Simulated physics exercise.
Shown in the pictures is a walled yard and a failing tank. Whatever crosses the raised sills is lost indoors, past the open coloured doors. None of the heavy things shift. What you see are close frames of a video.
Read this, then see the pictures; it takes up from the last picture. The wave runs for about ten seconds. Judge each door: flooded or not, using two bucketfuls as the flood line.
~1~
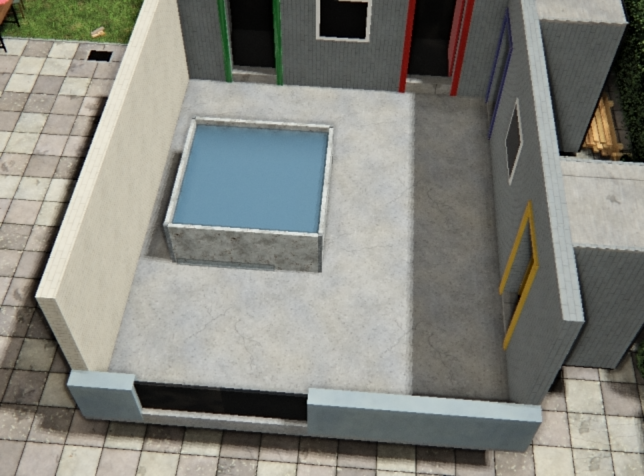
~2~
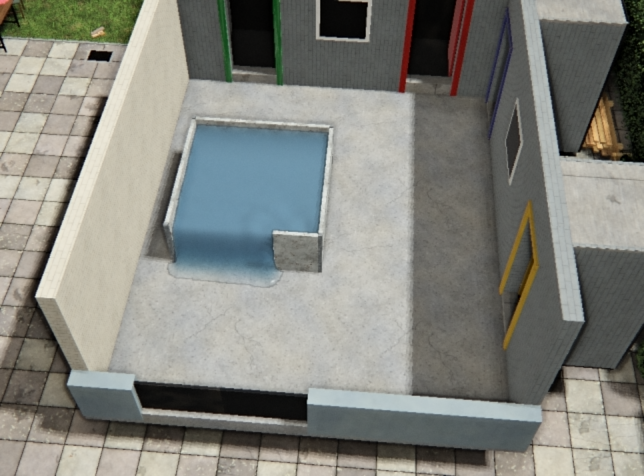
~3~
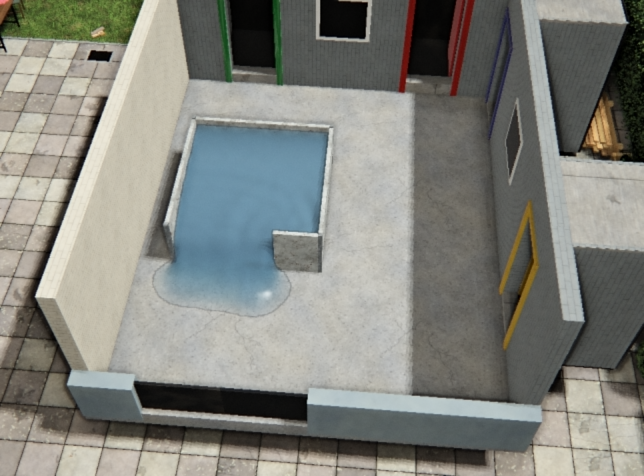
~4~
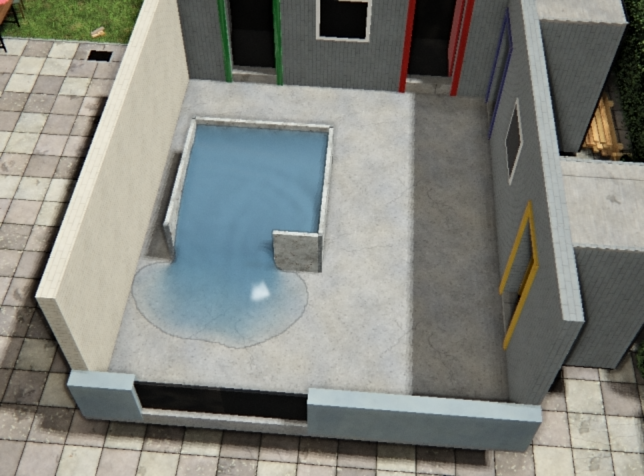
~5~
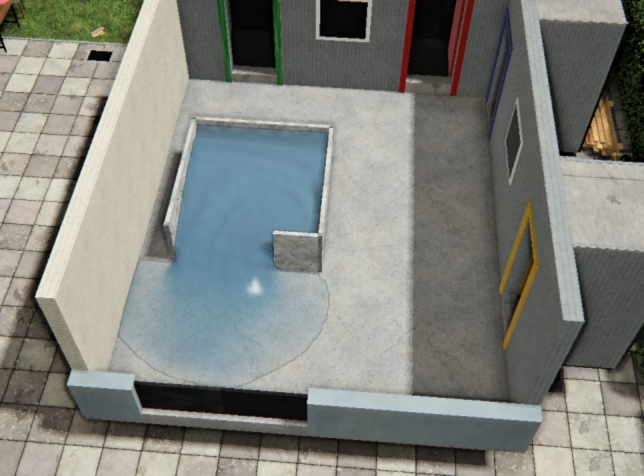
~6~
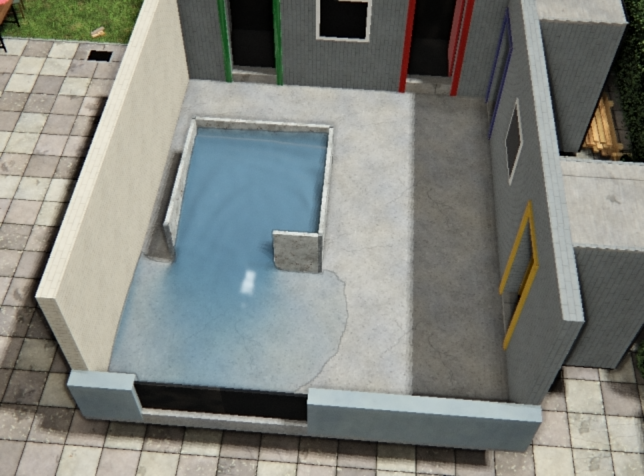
The green door is not flooded. The yellow door is flooded. The blue door is flooded. The red door is not flooded.
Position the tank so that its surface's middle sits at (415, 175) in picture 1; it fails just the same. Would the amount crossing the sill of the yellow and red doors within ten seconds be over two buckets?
Briefly, yellow door ends up above while red door ends up below.
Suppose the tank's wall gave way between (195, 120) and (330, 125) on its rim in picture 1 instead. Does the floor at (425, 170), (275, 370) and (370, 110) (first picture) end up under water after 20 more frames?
In turn: Inundated, then untouched, then inundated.
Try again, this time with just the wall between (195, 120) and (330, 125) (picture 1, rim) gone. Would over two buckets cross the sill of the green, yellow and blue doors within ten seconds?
In that case the green door overshoots, while the yellow door undershoots and the blue door overshoots.
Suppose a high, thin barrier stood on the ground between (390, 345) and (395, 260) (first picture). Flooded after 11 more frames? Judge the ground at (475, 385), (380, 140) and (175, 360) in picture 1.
Log, spots one to three: Swamped; spared; swamped.
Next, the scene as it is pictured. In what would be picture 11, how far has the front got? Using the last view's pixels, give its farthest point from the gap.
I'd go with roughly (411, 419).
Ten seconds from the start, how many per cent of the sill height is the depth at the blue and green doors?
The first comes to about 260 percent, the second to about 80 percent.
A moment on, water covers 25 % of the floor; the green door not reached, the yellow door not reached, the blue door not reached, the red door not reached.
Next, water covers 30 % of the floor; the green door not reached, the yellow door not reached, the blue door not reached, the red door not reached.
Then, water covers 50 % of the floor; the green door not reached, the yellow door under two buckets in, the blue door not reached, the red door not reached.
Later, water covers 85 % of the floor; the green door wet at the sill, nothing in, the yellow door far over two buckets in, the blue door under two buckets in, the red door wet at the sill, nothing in.
In the end, water covers 100 % of the floor; the green door wet at the sill, nothing in, the yellow door far over two buckets in, the blue door far over two buckets in, the red door wet at the sill, nothing in.
